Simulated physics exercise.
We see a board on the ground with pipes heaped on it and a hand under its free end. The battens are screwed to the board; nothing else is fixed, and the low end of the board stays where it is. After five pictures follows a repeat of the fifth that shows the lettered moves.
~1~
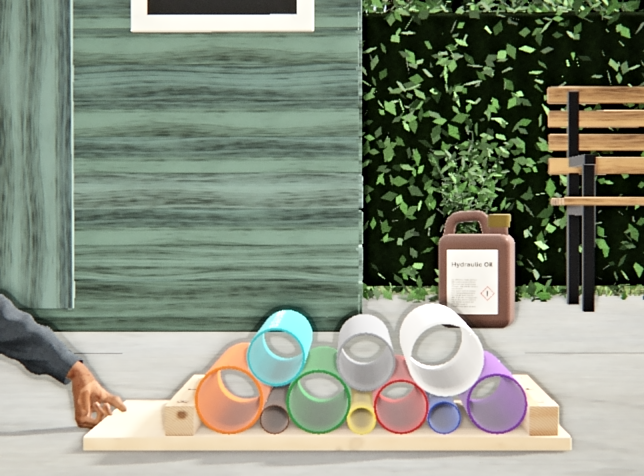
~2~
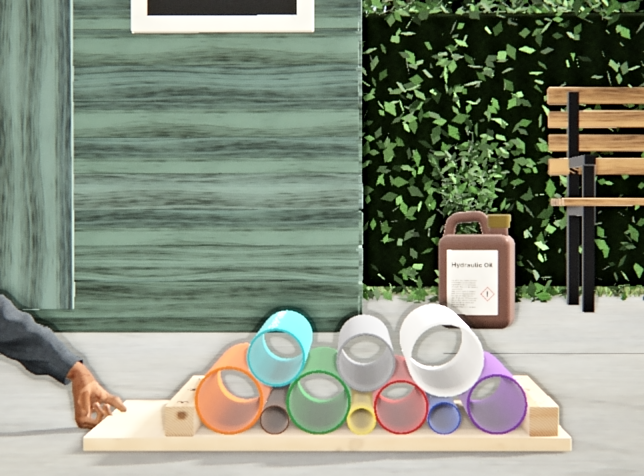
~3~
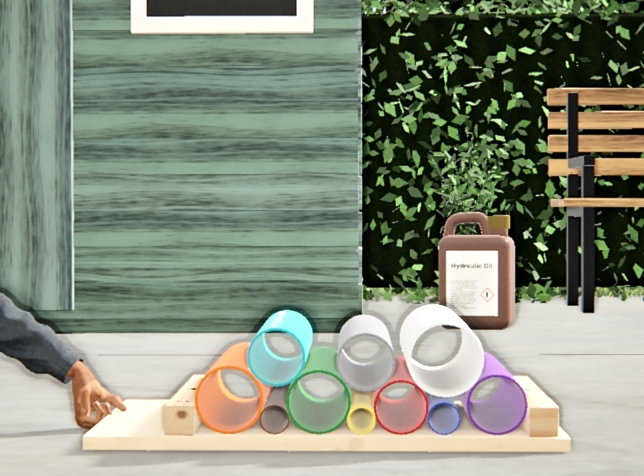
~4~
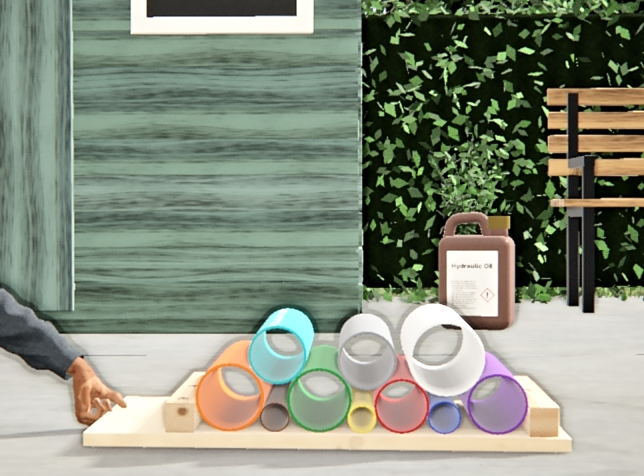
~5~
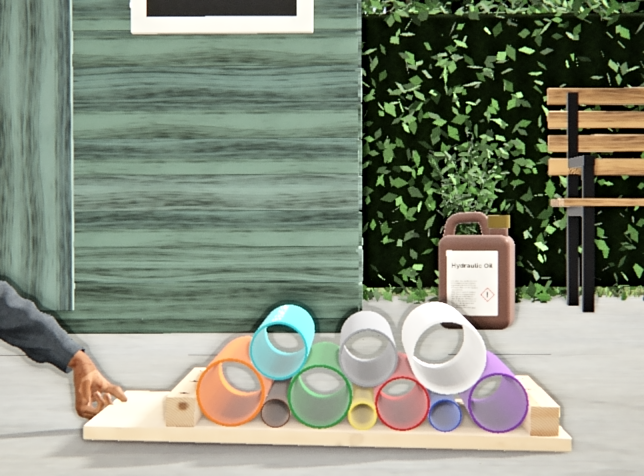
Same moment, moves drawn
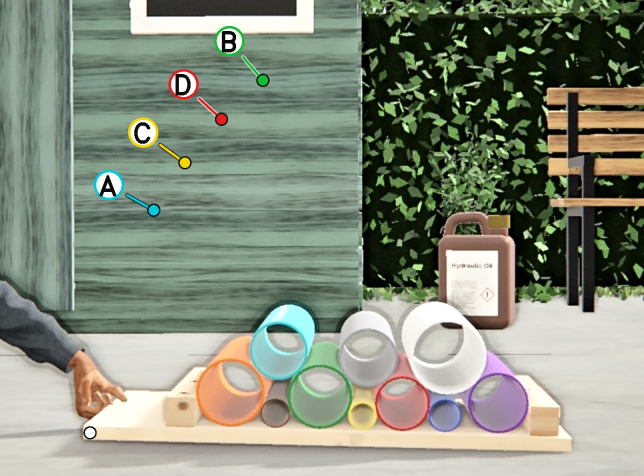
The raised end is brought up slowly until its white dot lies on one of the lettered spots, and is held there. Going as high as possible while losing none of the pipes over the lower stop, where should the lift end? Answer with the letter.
C is the limit.
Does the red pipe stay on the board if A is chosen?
Yes, with A.
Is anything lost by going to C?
No.
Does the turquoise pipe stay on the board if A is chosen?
The turquoise pipe: Yes.
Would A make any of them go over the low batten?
At A: No.
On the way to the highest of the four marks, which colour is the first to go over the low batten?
The white one.
On the marked copy, A at (154, 210); B at (263, 80); C at (185, 163); D at (222, 119); the white dot at (90, 433).
Following C. Soon after the start, board at 20°.
Later, board at 36°.
In the end, board at 36°, none over the low batten.
As for the rest, A none over the low batten; B three over the low batten (white, grey, turquoise); D three over the low batten (white, grey, turquoise).
